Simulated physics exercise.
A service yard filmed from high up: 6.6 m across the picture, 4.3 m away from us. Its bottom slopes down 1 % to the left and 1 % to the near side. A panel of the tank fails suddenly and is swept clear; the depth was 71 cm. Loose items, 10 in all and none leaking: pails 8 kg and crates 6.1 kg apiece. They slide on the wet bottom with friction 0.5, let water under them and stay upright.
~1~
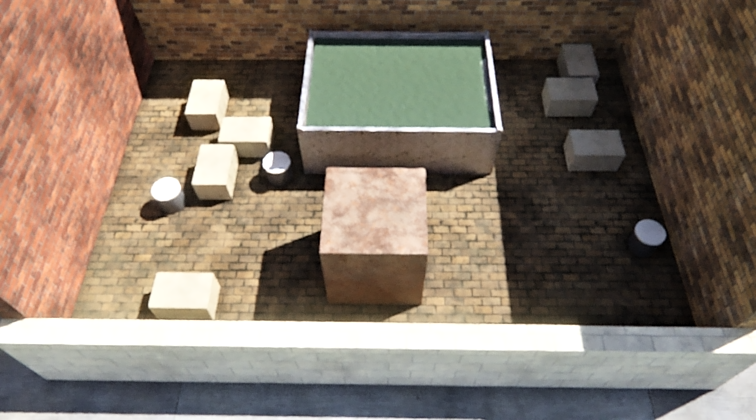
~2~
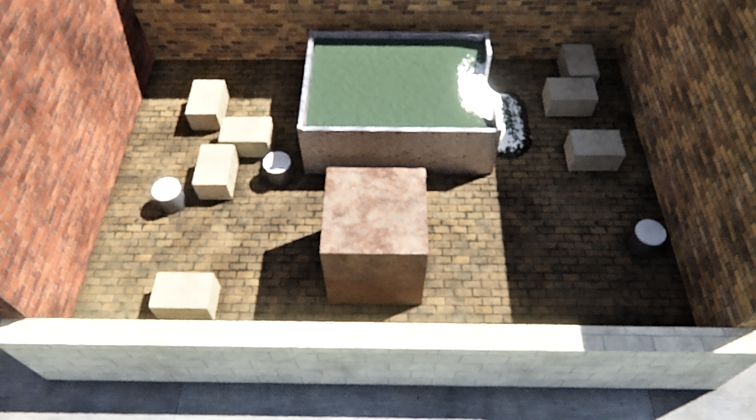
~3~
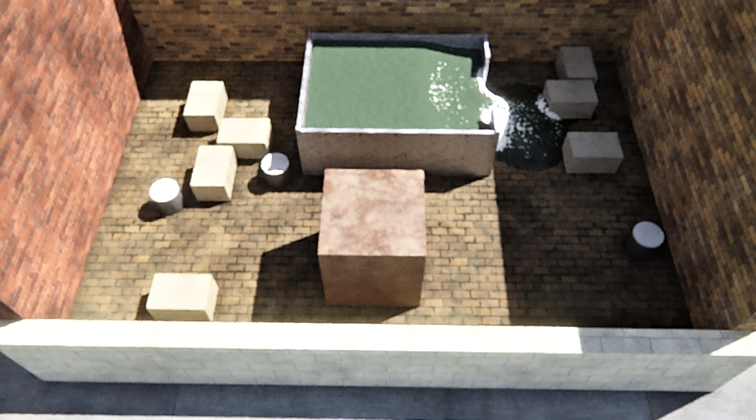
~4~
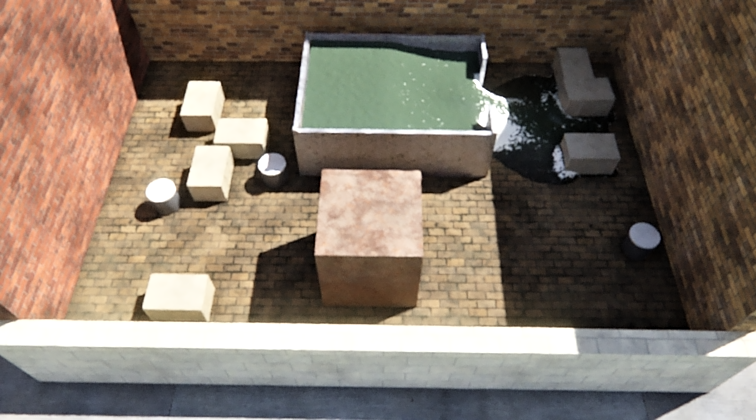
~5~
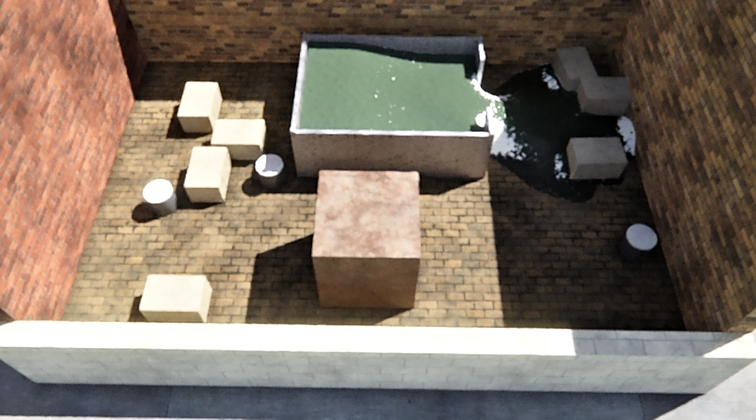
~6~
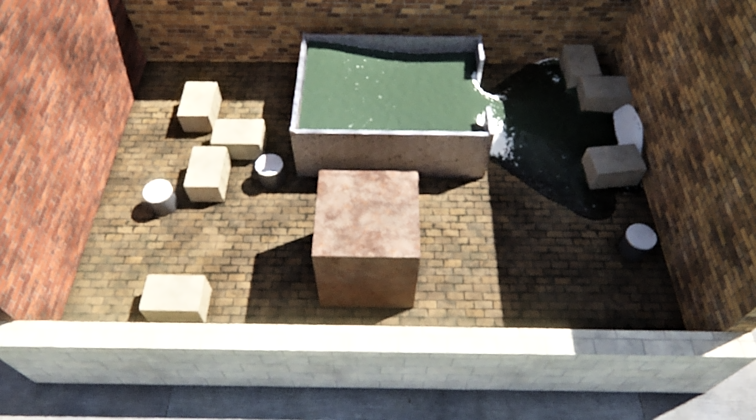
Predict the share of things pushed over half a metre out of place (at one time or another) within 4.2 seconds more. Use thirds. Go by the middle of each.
That comes to from one to two thirds.
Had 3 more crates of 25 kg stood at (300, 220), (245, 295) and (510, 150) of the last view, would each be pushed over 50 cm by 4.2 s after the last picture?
In turn: Short of it, short of it, over.
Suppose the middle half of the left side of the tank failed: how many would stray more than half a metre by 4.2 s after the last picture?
Then 5.
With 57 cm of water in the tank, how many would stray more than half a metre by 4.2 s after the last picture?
In that case 4 of them.
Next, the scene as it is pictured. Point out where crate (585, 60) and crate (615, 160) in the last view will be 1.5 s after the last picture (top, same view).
Near (603, 44) and (607, 293).
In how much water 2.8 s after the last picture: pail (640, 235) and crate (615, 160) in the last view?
Roughly 9 and 4 cm.
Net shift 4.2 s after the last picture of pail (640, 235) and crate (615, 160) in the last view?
In turn: 550 cm, 140 cm.
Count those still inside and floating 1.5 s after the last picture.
At that moment 4.
Then, 0.4 s after the last picture 2 of 10 are over 50 cm from their spots; 3 afloat.
Then, 1.5 s after the last picture 3 of 10 are over 50 cm from their spots; 4 afloat.
Then, 2.8 s after the last picture 4 of 10 are over 50 cm from their spots; 2 afloat.
Then, 4.2 s after the last picture 5 of 10 are over 50 cm from their spots, and 5 have been at some point; 2 afloat.
